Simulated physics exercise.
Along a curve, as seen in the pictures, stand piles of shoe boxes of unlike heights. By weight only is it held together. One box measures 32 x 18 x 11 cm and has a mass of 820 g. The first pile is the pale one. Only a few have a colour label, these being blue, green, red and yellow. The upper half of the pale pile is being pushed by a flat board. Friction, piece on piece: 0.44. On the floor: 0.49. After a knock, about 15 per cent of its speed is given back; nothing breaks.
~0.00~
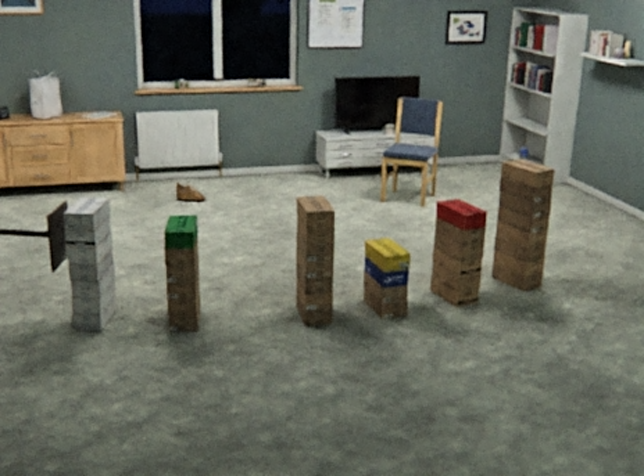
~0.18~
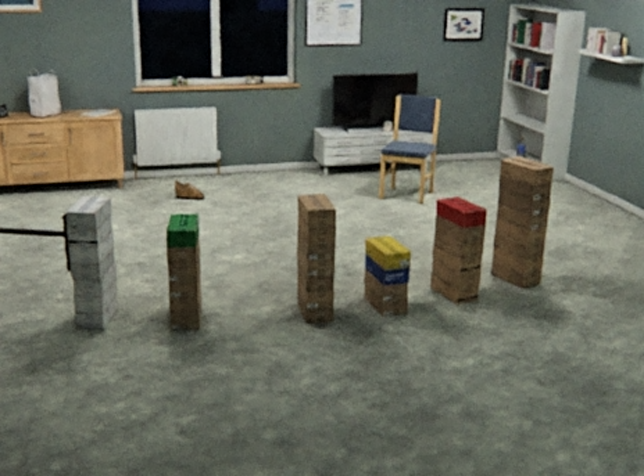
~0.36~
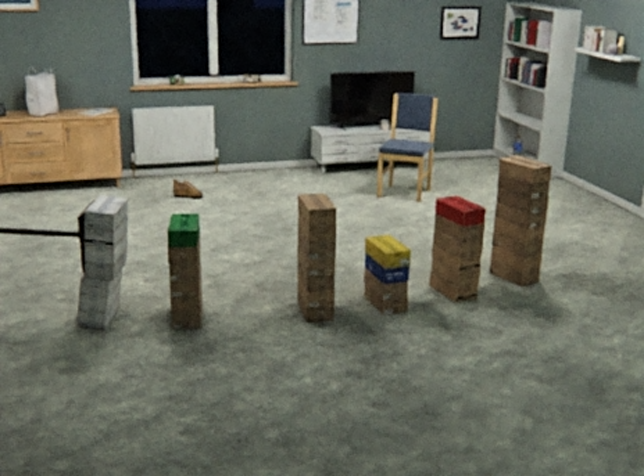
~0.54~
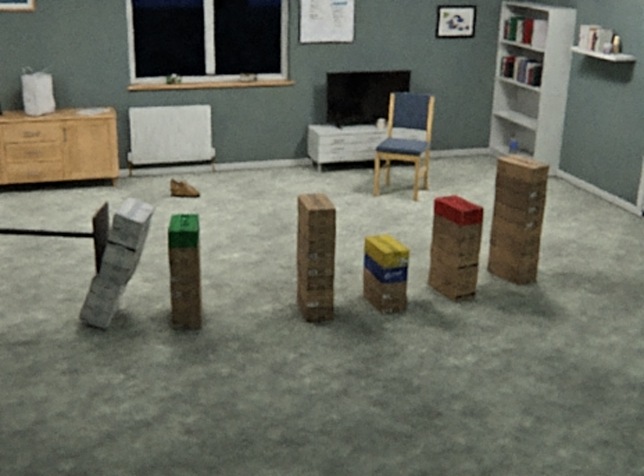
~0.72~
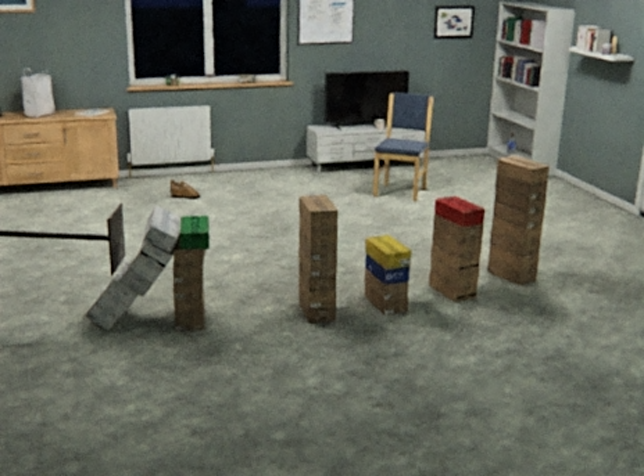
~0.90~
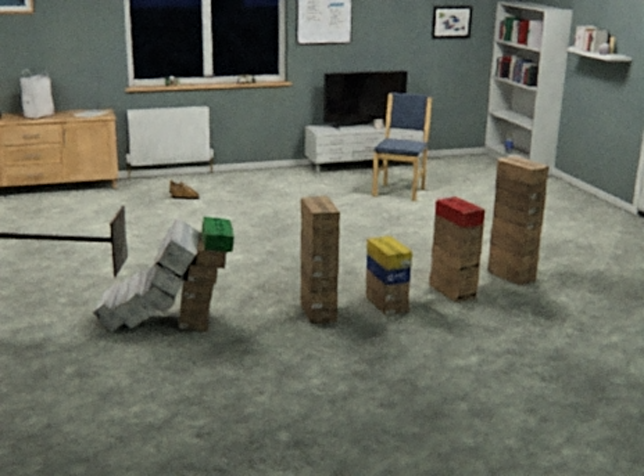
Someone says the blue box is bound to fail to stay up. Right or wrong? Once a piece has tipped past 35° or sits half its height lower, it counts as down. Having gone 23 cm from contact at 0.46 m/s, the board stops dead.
Wrong, it is still fine at the end.
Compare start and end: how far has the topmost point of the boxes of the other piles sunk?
Around 0 centimetres.
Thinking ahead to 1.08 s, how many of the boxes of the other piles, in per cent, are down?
It's 0 percent at that point.
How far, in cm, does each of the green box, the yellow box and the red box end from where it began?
The green one ends around 80 cm from its start, the yellow one around 0 cm and the red one around 0 cm.
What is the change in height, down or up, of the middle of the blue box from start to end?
0 centimetres lower, roughly.
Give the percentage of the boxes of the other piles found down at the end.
Roughly 15 per cent of them.
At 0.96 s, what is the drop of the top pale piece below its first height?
The top piece is some 15 centimetres lower than at the start.
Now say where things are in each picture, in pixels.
In the first picture (each place is the centre of the face we see best; the camera moves round a little), board (50, 237) 9 cm short; blue box (396, 279); yellow box (388, 247); green box (179, 241); the others all in place.
The second picture shows board (65, 236) 9 mm short; blue box (397, 277).
The third picture shows board (80, 237) 7 cm in, top of the pale pile leaning 6°; blue box (397, 275); the others all in place.
The fourth picture shows board (94, 238) 16 cm in, top of the pale pile leaning 19°; blue box (396, 275); the others all in place.
The fifth picture shows board (110, 240) 23 cm in, top of the pale pile leaning 29°; blue box (397, 276); green box (195, 241) moved 50 mm; 2 have shifted.
The sixth picture shows board (112, 242) 23 cm in, stopped, top of the pale pile leaning 36°; blue box (399, 276); green box (219, 243) tilted 8°; red box (449, 214); steepest lean 8°, the box at (212, 260); 6 have shifted.
By 0.96 s, 7 of the pale pile down; none of the 31 other boxes down, 6 disturbed; blue box unmoved; green box tilted 13°.
By 1.08 s, 7 of the pale pile down; none of the 31 other boxes down, 6 disturbed; blue box unmoved; green box tilted 22°, 46 mm lower.
By 1.24 s, 7 of the pale pile down; 5 of the 31 other boxes down; blue box unmoved; green box tilted 45°, 20 cm lower.
By 1.42 s, 7 of the pale pile down; 5 of the 31 other boxes down; blue box unmoved; green box on its side.
When it is over (2.3 s), 7 of the pale pile down; 5 of the 31 other boxes down; blue box unmoved; green box on its side; red box unmoved. In pixels of the last frame, middles, blue box near (388, 268), green box near (302, 291).
